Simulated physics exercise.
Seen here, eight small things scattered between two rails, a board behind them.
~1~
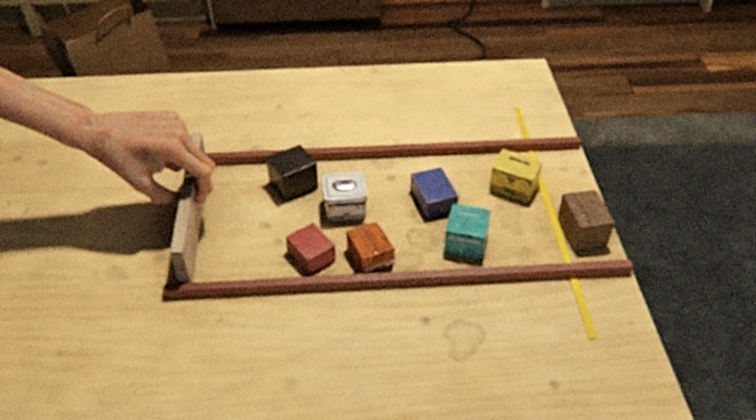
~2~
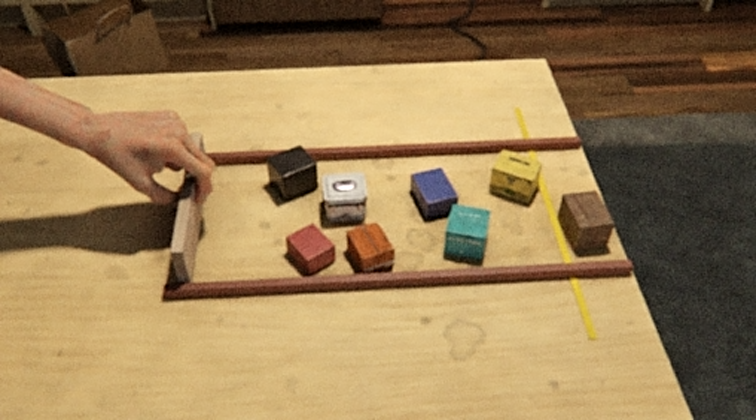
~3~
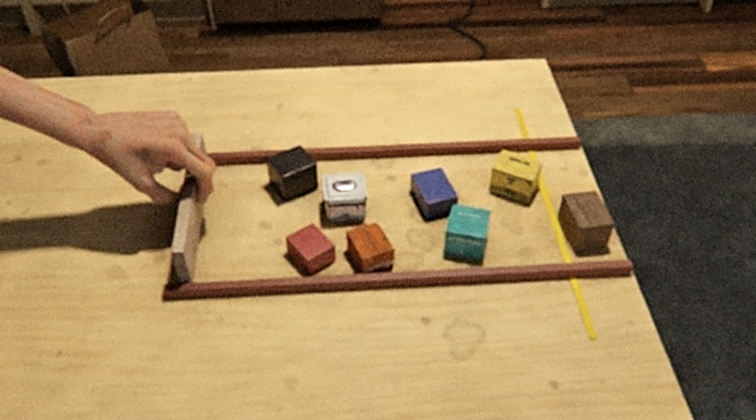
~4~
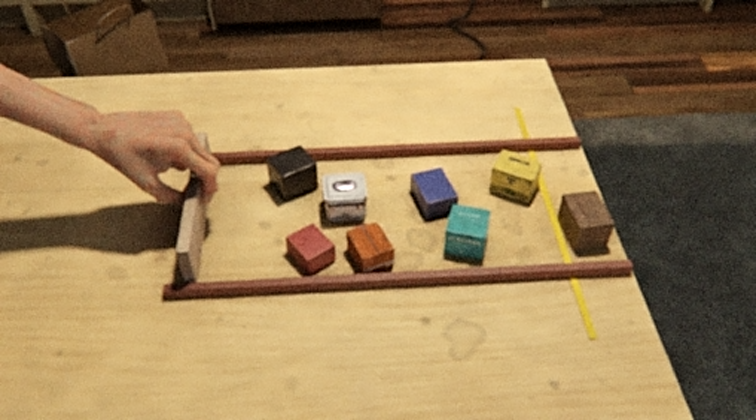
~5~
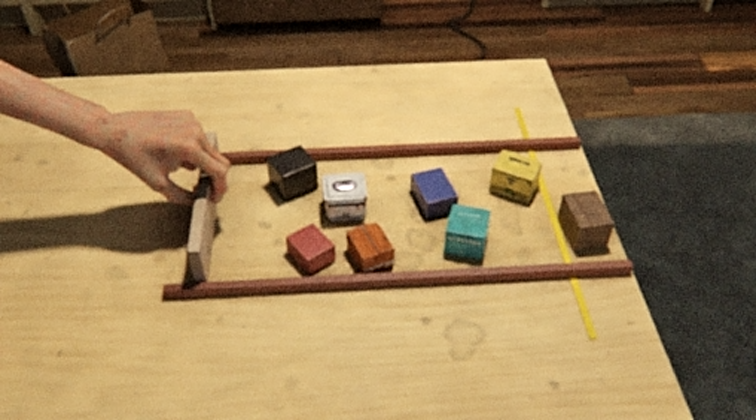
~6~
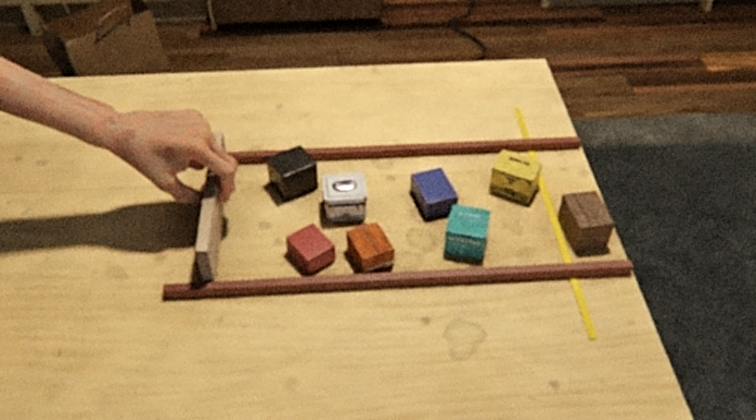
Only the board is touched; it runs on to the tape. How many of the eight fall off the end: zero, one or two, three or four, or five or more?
As it turns out, the number that fall off is three or four.
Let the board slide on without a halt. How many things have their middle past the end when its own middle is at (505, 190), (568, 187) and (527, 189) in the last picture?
In that order 1, 5 and 3.
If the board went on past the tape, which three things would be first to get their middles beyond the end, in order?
In order: The brown block, then the yellow box, then the turquoise box.
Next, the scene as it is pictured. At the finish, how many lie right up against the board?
In contact: 3.
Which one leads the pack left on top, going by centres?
That is the blue block.
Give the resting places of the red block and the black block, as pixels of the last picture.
The red block stops around (581, 242); the black block around (560, 164).
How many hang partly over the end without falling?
The number is 2.
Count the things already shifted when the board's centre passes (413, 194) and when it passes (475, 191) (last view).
By then 6, and 8.
Early on, none off yet; brown block at rest near (585, 220); yellow box at rest near (516, 176); turquoise box at rest near (467, 231).
Finally, the number that fall off is three or four; lost, turquoise box, yellow box and brown block.
